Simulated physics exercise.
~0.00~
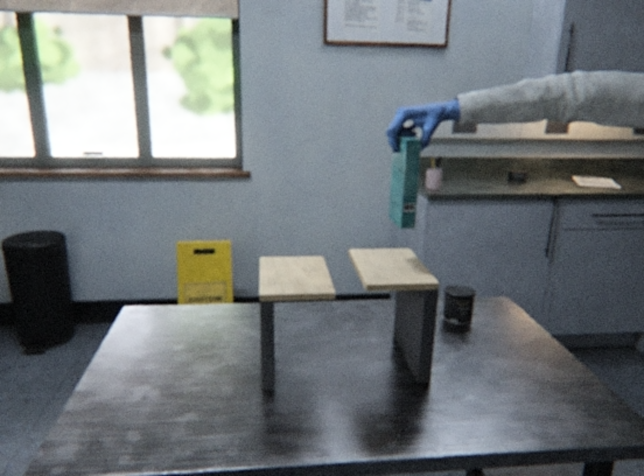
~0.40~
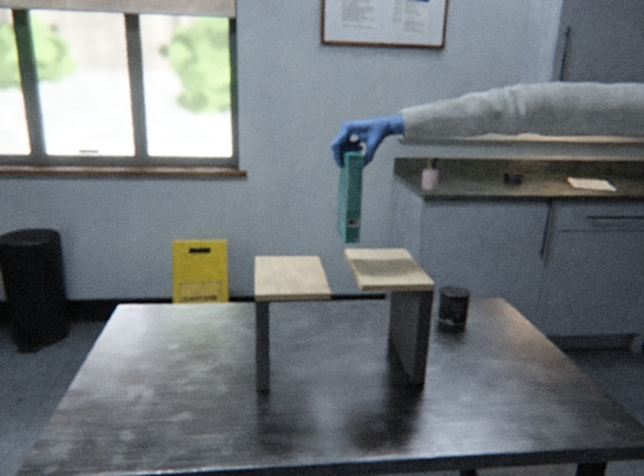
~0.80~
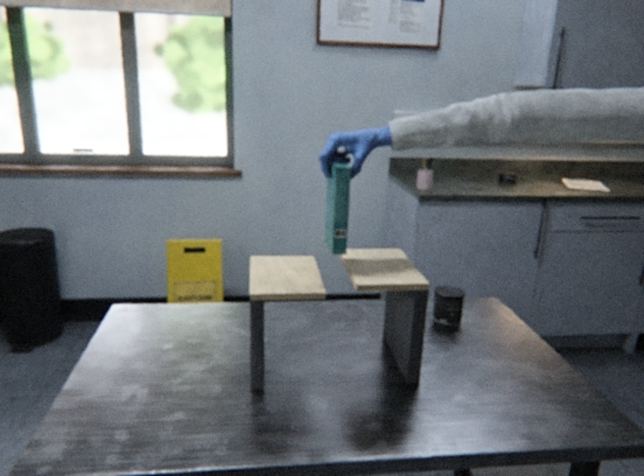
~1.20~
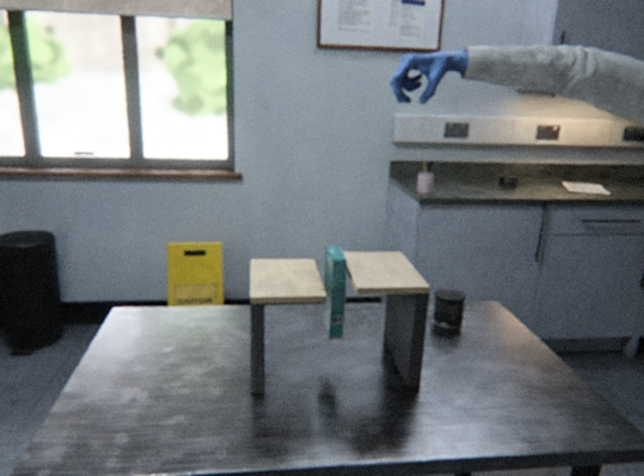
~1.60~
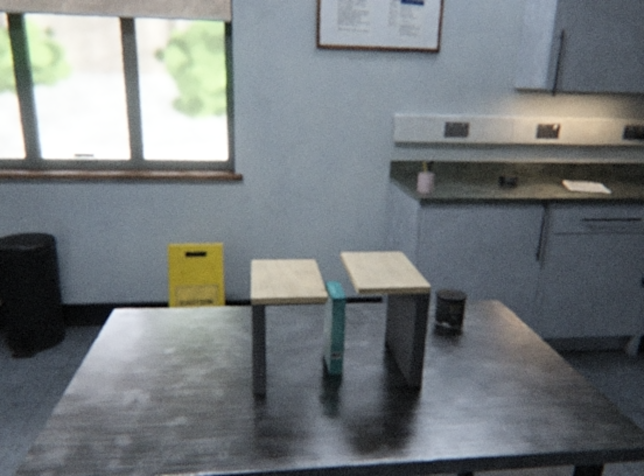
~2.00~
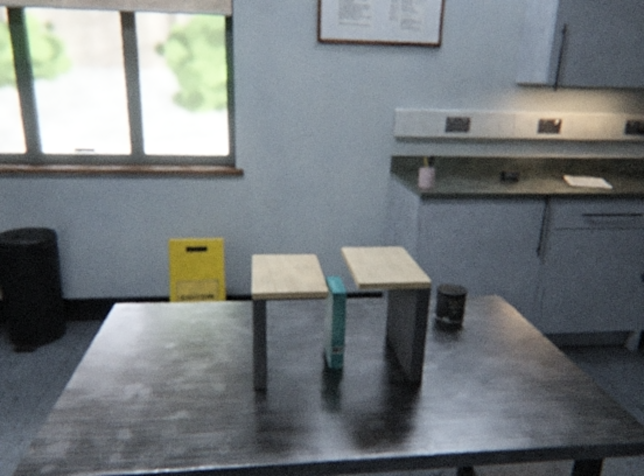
A turquoise packet, released by a gloved hand, drops between two ledges onto the table.
